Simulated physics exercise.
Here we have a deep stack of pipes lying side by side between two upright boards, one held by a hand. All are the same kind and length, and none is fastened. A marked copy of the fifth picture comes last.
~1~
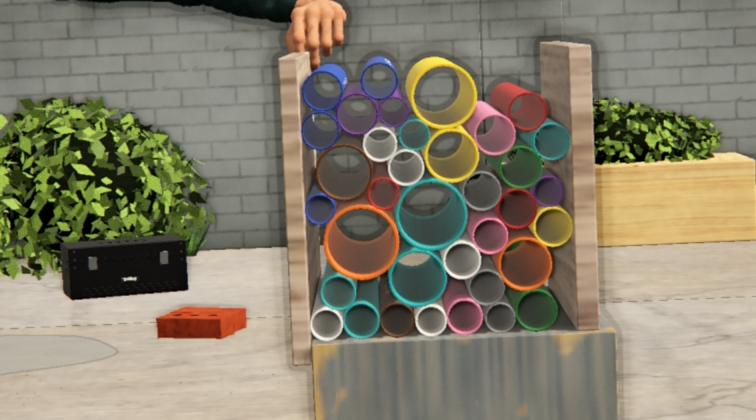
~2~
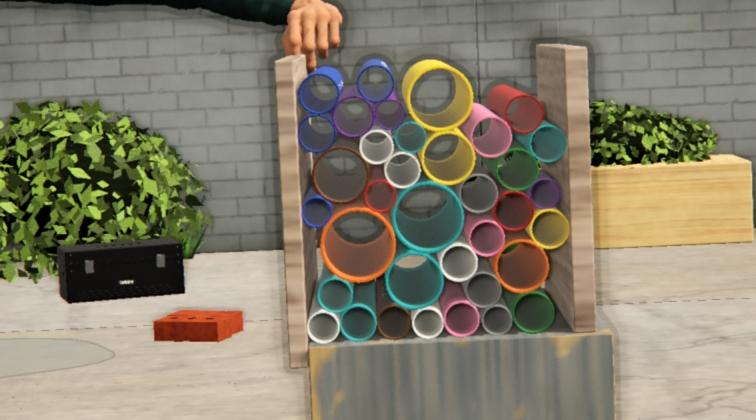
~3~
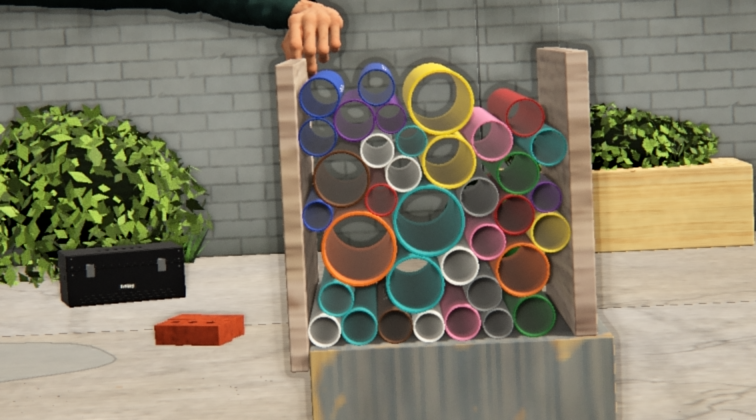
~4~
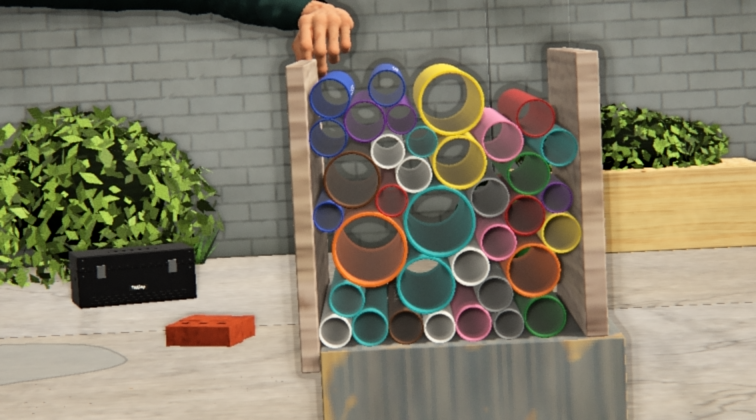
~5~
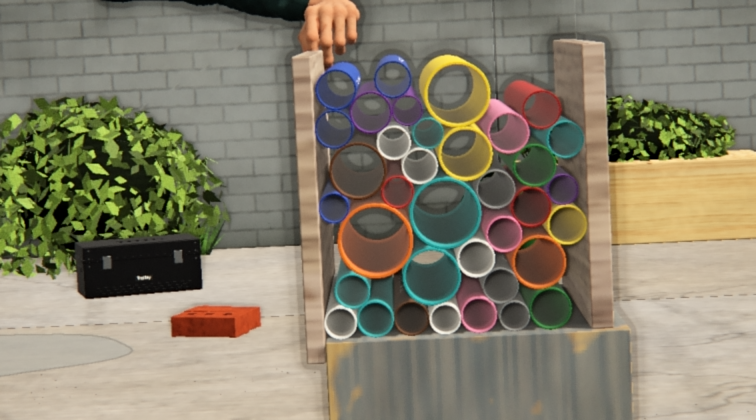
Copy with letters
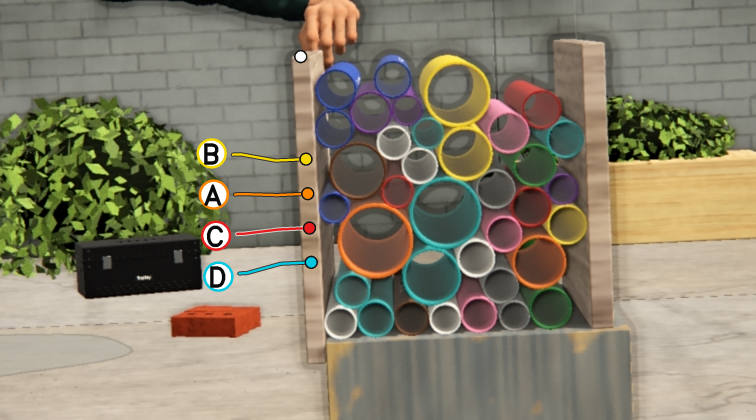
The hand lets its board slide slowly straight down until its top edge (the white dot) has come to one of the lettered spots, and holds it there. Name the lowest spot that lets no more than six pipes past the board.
C is the limit.
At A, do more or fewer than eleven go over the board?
At A, fewer than eleven.
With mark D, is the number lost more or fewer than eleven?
At D, fewer than eleven.
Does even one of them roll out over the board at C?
Yes, at C.
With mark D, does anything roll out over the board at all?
At D: Yes.
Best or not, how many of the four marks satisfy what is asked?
Three of the four.
On the marked copy, A at (308, 194); B at (306, 159); C at (309, 228); D at (311, 263); the white dot at (301, 57).
Taking C. A third of the way, top of the board (316, 150).
Two thirds of the way, top of the board (320, 226).
When it is over, top of the board (320, 226), four out over the board.
As for the rest, A two out over the board; B none out over the board; D seven out over the board.
